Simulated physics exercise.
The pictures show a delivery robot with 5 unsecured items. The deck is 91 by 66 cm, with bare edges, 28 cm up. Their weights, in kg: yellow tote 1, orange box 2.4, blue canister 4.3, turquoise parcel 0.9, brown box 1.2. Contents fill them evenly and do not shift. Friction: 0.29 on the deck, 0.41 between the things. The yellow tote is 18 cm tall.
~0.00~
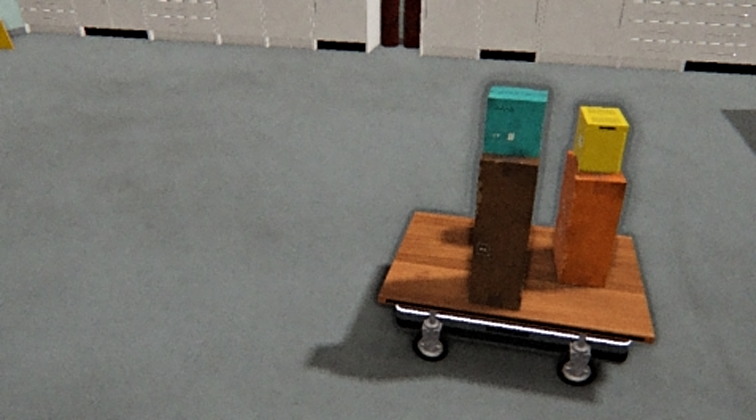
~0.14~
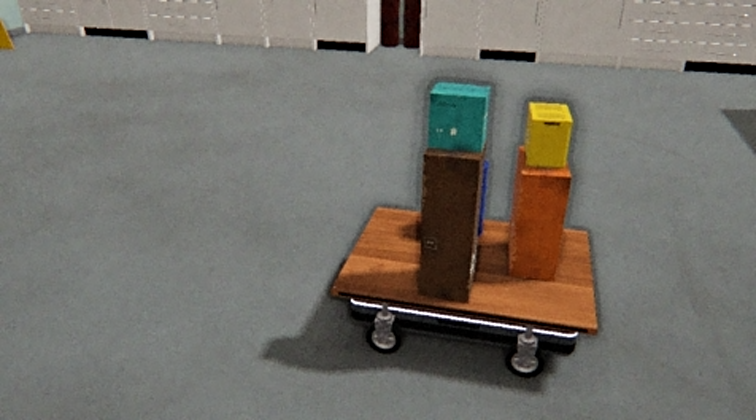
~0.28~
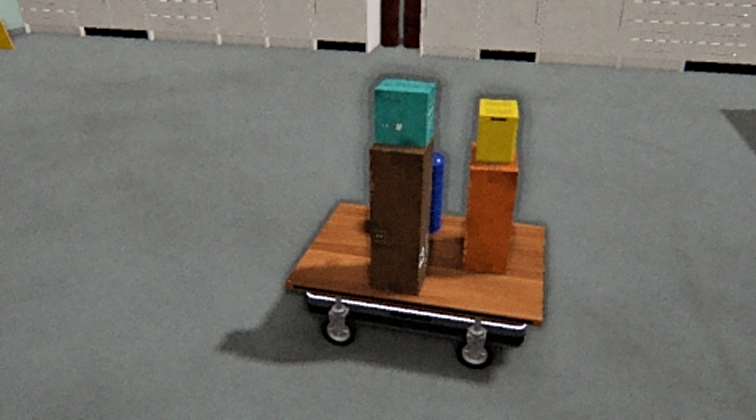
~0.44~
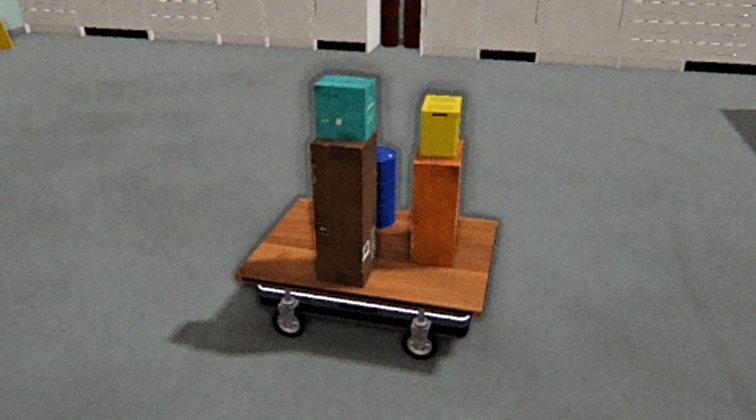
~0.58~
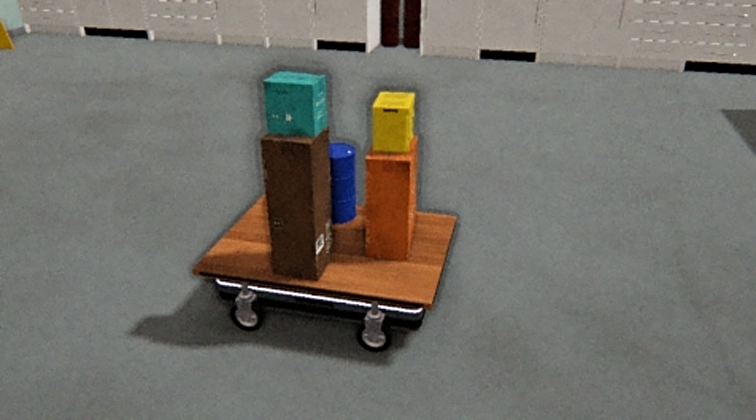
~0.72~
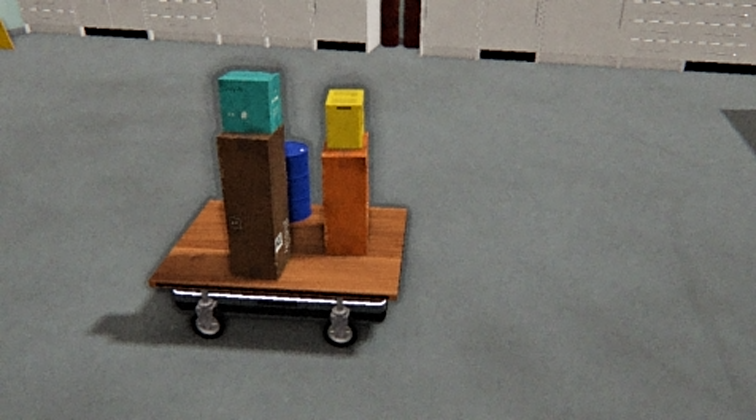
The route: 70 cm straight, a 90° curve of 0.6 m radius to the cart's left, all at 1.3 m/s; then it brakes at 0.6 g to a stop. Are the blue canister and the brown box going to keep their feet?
The blue canister falls over, the brown box falls over.
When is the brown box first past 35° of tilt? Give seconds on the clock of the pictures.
At about 1.1 s.
Around 1.02 s, cart has run 133 cm, turned 46°; blue canister now off the cart; brown box at 24° to upright near (174, 217); turquoise parcel at 24° to upright.
Around 1.22 s, cart has run 159 cm, turned 70°; turquoise parcel now off the cart; brown box at 59° to upright near (117, 250); yellow tote shifted 3 cm.
Around 1.52 s, cart has run 197 cm, turned 90°; brown box on its side near (11, 342); yellow tote shifted 6 cm; orange box shifted 5 cm.
Around 2.02 s, cart has run 209 cm, turned 90°, stopped; brown box on its side; yellow tote at 4° to upright; orange box at 4° to upright.
Finally (3.7 s), off the cart and tipped over, blue canister and turquoise parcel; on their side or leaning hard on the cart, brown box; not toppled but over 10 cm from the start, yellow tote and orange box.
